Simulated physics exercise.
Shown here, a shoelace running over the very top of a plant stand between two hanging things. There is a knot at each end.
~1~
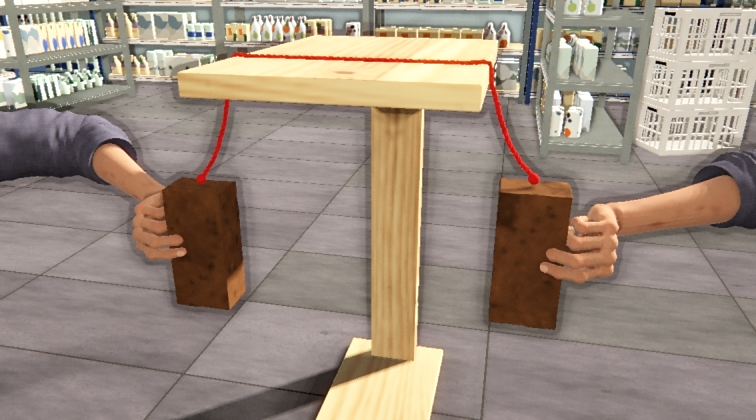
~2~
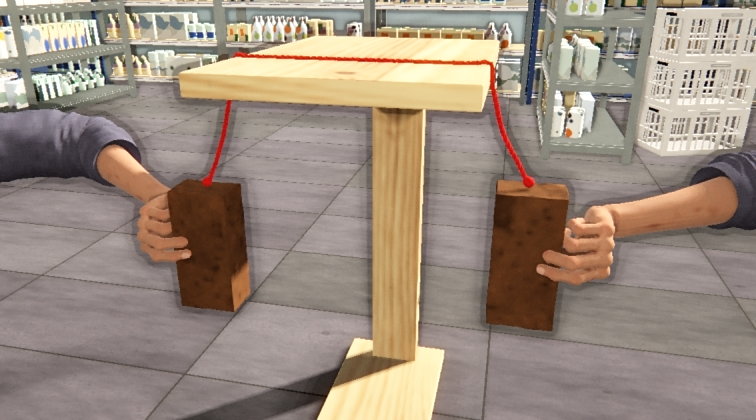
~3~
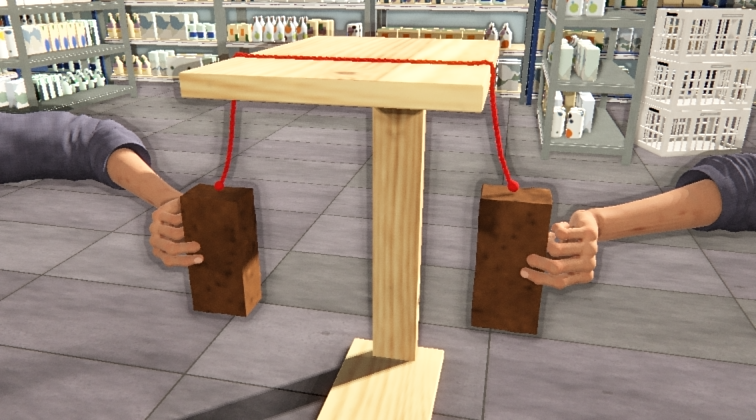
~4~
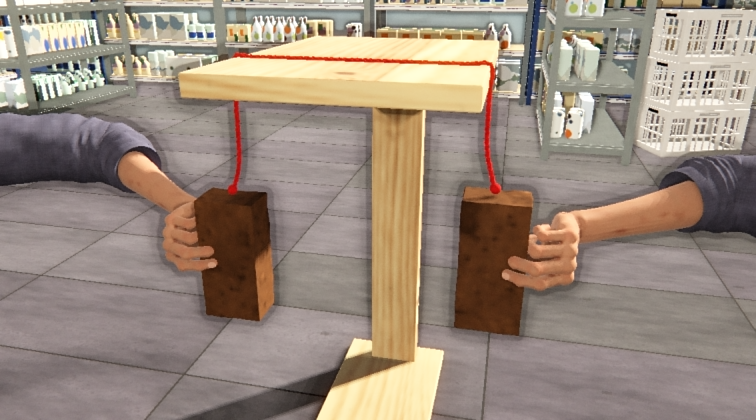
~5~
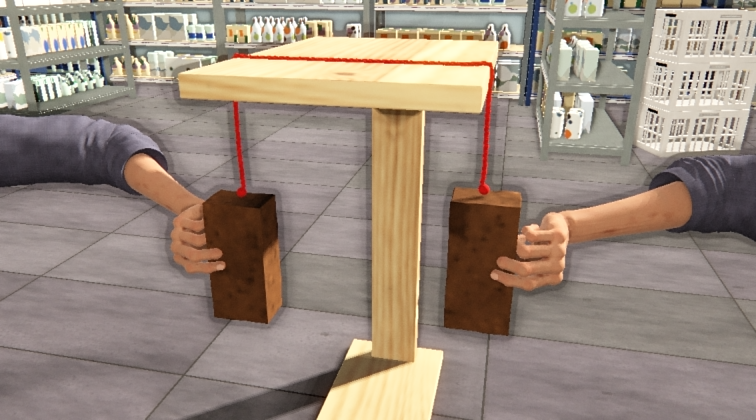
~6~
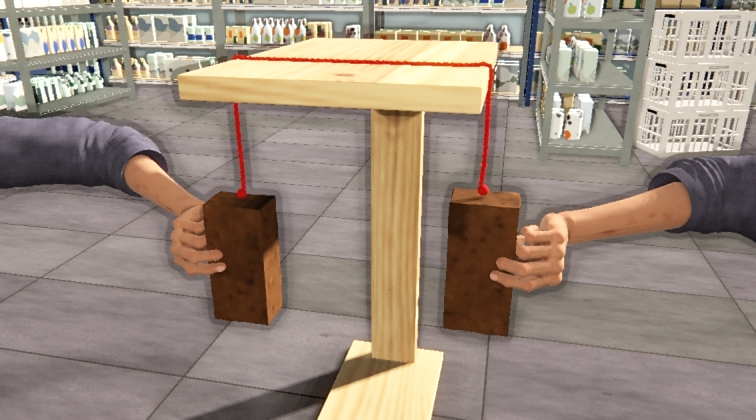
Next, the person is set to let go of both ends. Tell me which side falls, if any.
Neither side falls.
Then, 0.48 s past the final frame, left brick at the same height near (253, 261); right brick at the same height near (473, 264).
Then, 1.30 s past the final frame, left brick at the same height near (246, 260); right brick at the same height near (478, 265).
When it is over, left brick at the same height near (254, 261); right brick at the same height near (475, 264). The shoelace stays as it is.
